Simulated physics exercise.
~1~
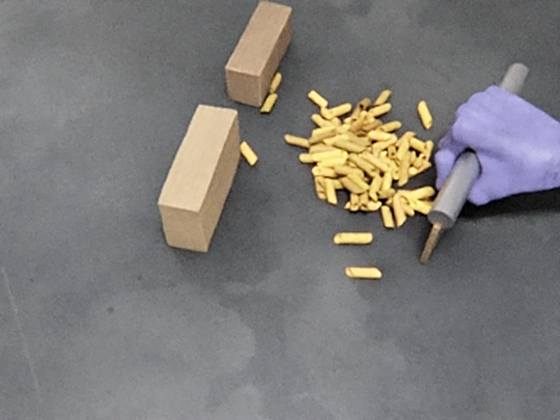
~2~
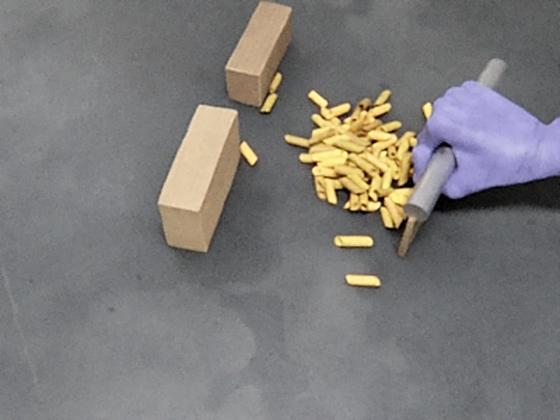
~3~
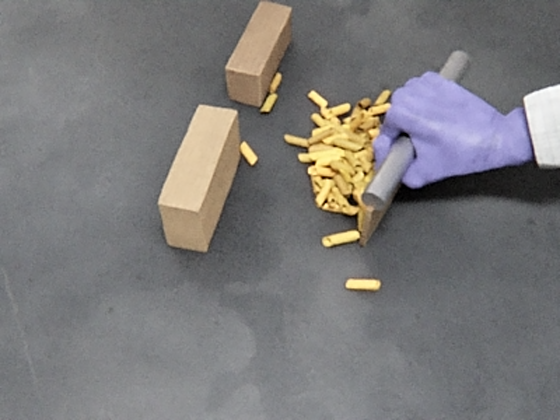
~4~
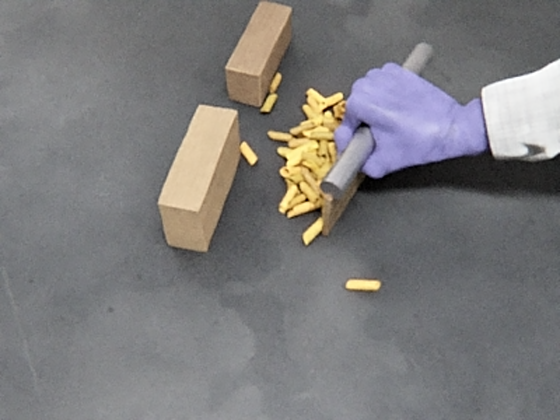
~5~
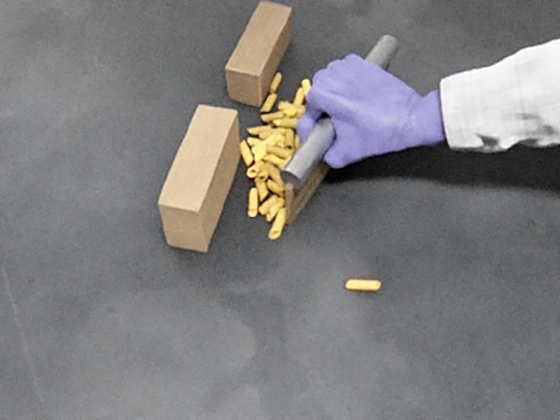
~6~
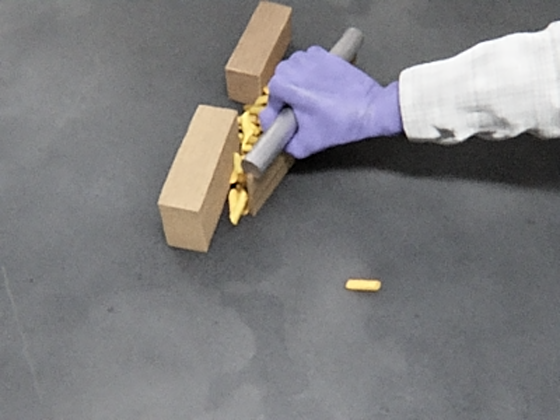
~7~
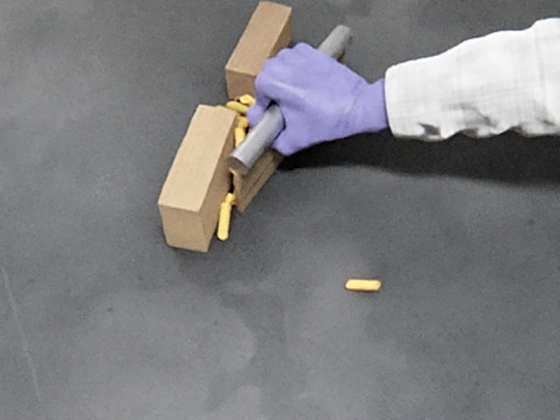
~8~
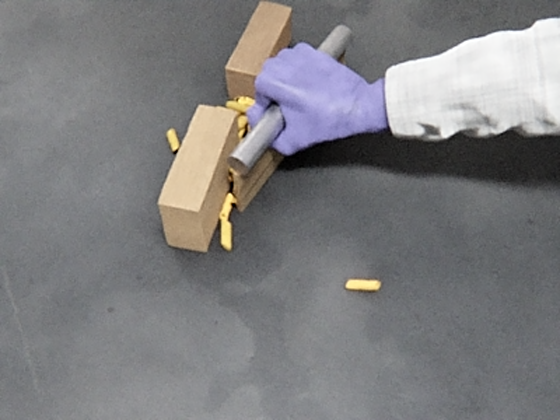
Purple-gloved hand sweeping a heap of dry pasta leftwards with a scraper, jamming most against two blocks as few pieces slip through.
